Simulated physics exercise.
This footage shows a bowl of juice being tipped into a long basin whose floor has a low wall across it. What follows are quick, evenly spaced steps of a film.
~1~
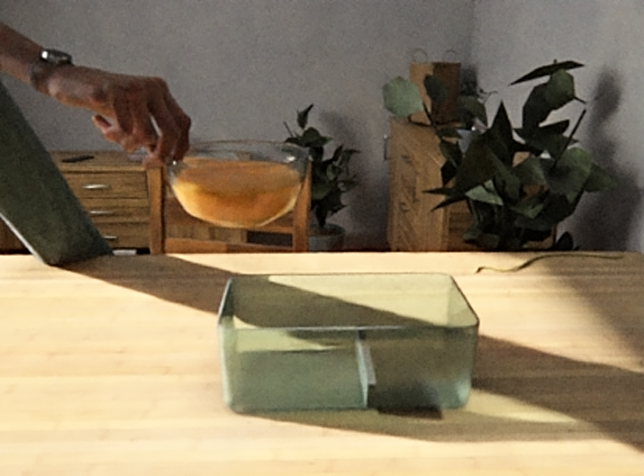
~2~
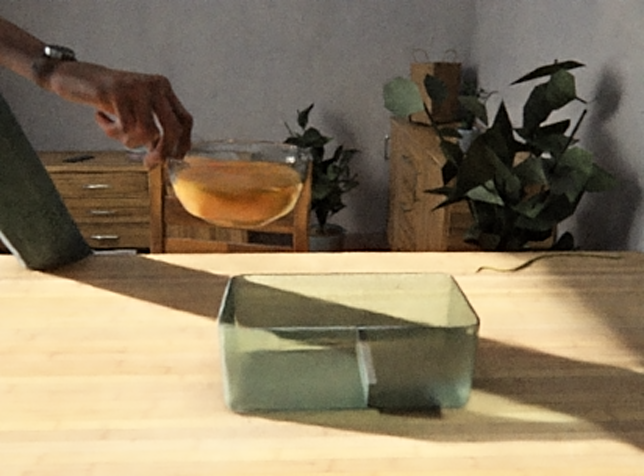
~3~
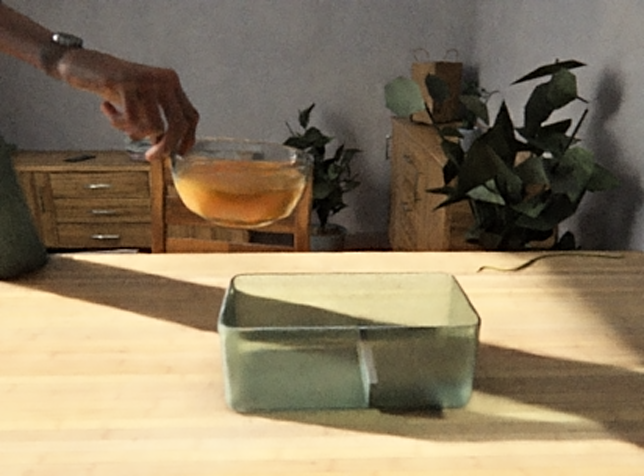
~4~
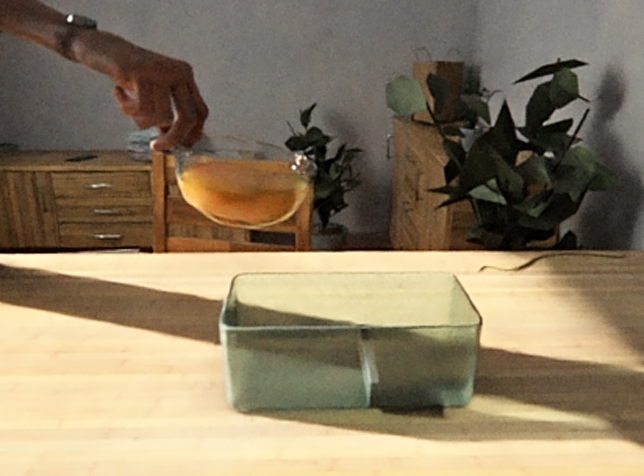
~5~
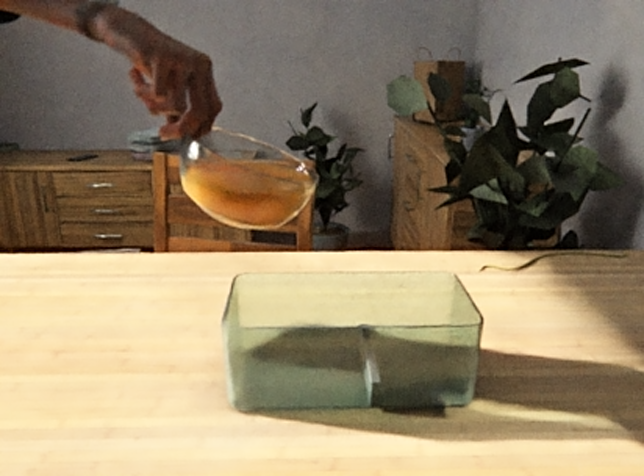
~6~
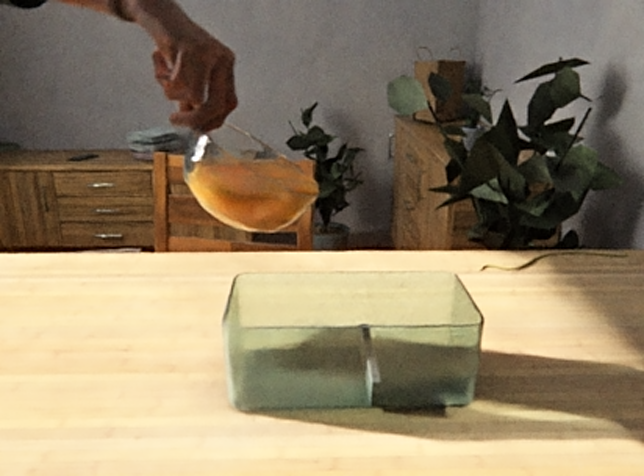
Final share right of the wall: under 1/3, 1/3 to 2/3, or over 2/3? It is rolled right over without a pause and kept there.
Shy of a third.
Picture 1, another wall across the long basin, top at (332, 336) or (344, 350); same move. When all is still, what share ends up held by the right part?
About 60 % for the first and about 50 % for the second.
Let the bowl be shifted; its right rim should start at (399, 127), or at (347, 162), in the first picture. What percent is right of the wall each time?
You'd get 65 percent from the first and 55 percent from the second.
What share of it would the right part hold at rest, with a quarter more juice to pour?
Estimated share: Around 30 %.
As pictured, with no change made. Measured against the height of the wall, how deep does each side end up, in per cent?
Left near 60; right near 30.
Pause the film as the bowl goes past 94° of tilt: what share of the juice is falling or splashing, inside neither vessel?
It works out to about 45 percent.
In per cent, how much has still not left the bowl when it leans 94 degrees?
20 per cent or so.
A moment on, the bowl is tipped on its side and 19 per cent is still to pour, 27 is left of the wall and 11 right of it.
Next, the bowl is tipped right over and 1 per cent is still to pour, 74 is left of the wall and 19 right of it.
Then the bowl is tipped right over and 0 per cent is still to pour, 75 is left of the wall and 22 right of it.
Later the bowl is tipped right over and 0 per cent is still to pour, 74 is left of the wall and 23 right of it.
Finally, 74 per cent lies left of the wall, 23 right of it and 3 outside.
